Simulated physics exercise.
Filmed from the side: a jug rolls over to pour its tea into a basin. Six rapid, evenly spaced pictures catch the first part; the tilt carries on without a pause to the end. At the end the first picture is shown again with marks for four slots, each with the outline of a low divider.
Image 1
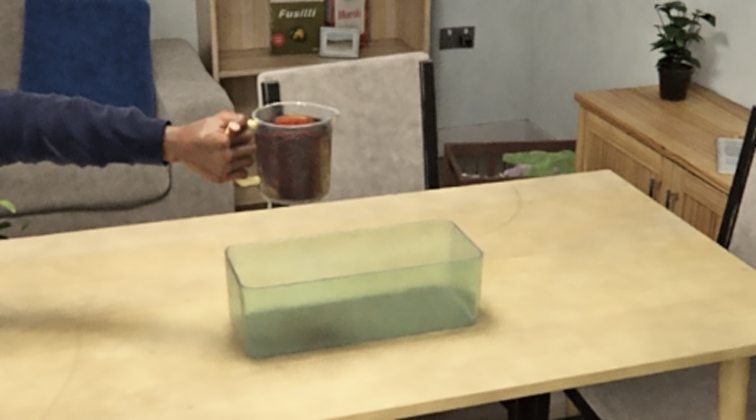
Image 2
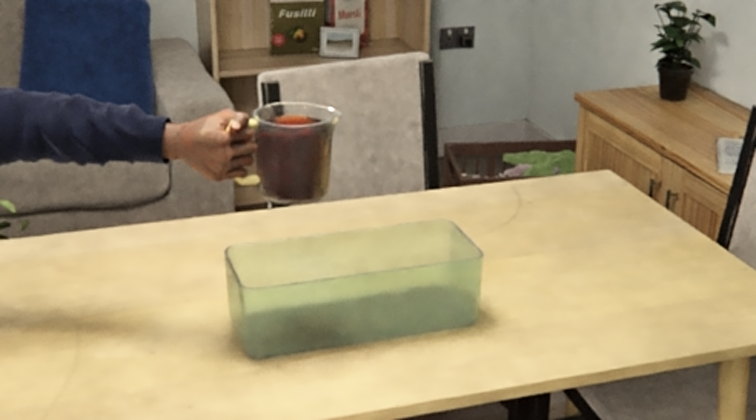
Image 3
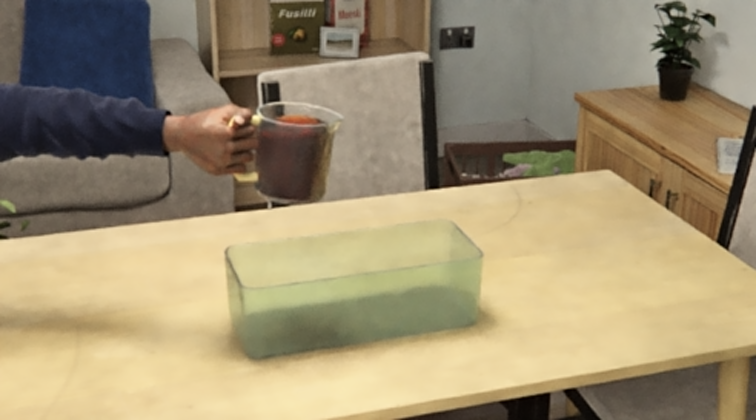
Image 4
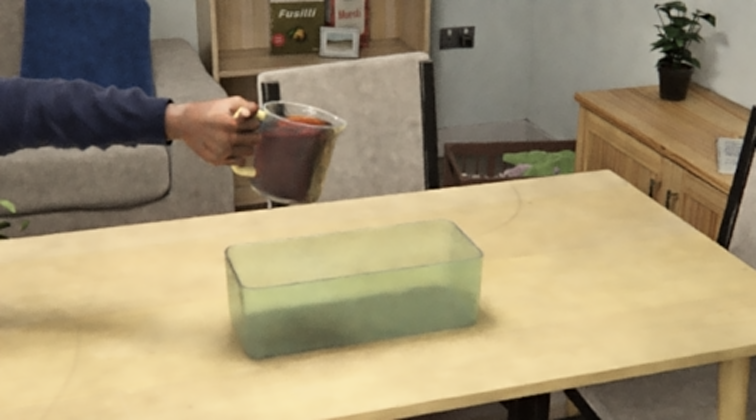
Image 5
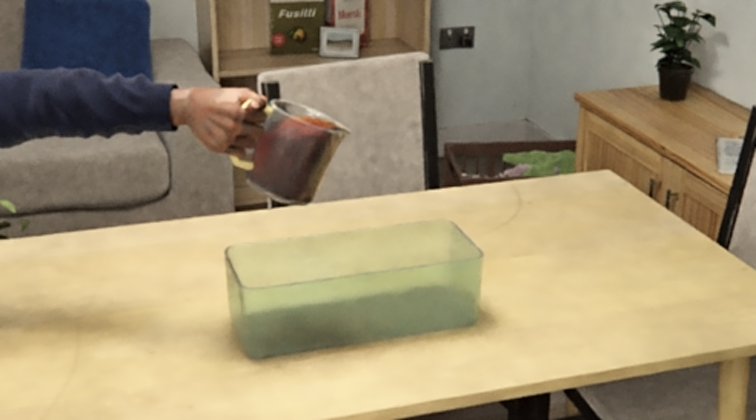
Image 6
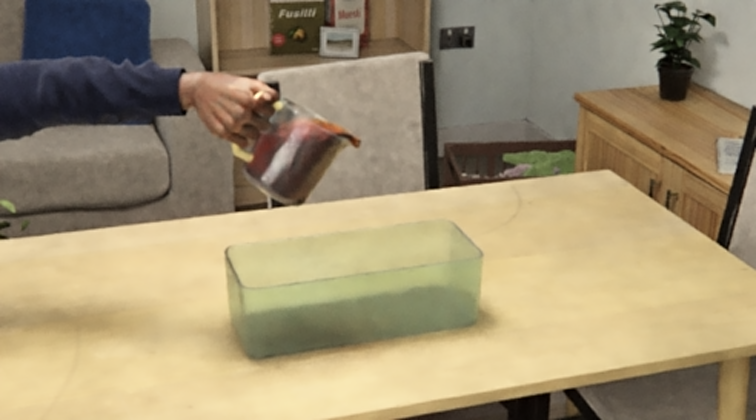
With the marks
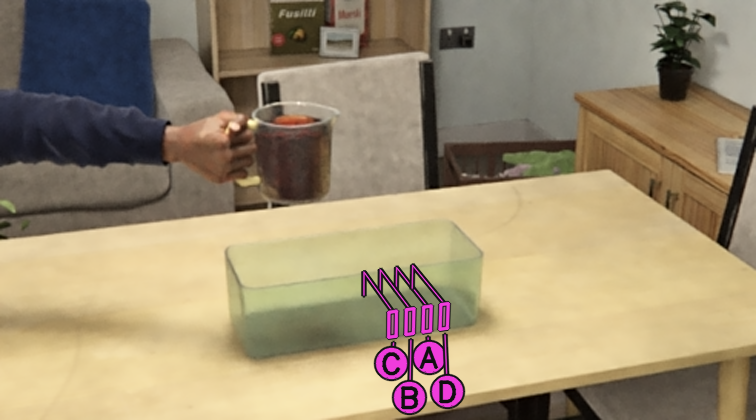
In this clip, a hand holds a clear jug of dark reddish tea above a green translucent basin on a wooden table, then gradually tilts it to the right until tea just begins to come over the lip.
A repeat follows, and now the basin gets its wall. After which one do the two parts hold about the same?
B is best.
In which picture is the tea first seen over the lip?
Picture 6.
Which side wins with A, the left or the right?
The left one.
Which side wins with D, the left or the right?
The left side.
On the marked copy, A at (428, 337); B at (410, 339); C at (393, 342); D at (445, 334).
With A, about 90 % ends left of the wall and 5 % right of it; 4 % is lost outside.
With B, about 45 % ends left of the wall and 54 % right of it.
With C, about 12 % ends left of the wall and 87 % right of it.
With D, about 90 % ends left of the wall and 7 % right of it; 3 % is lost outside.
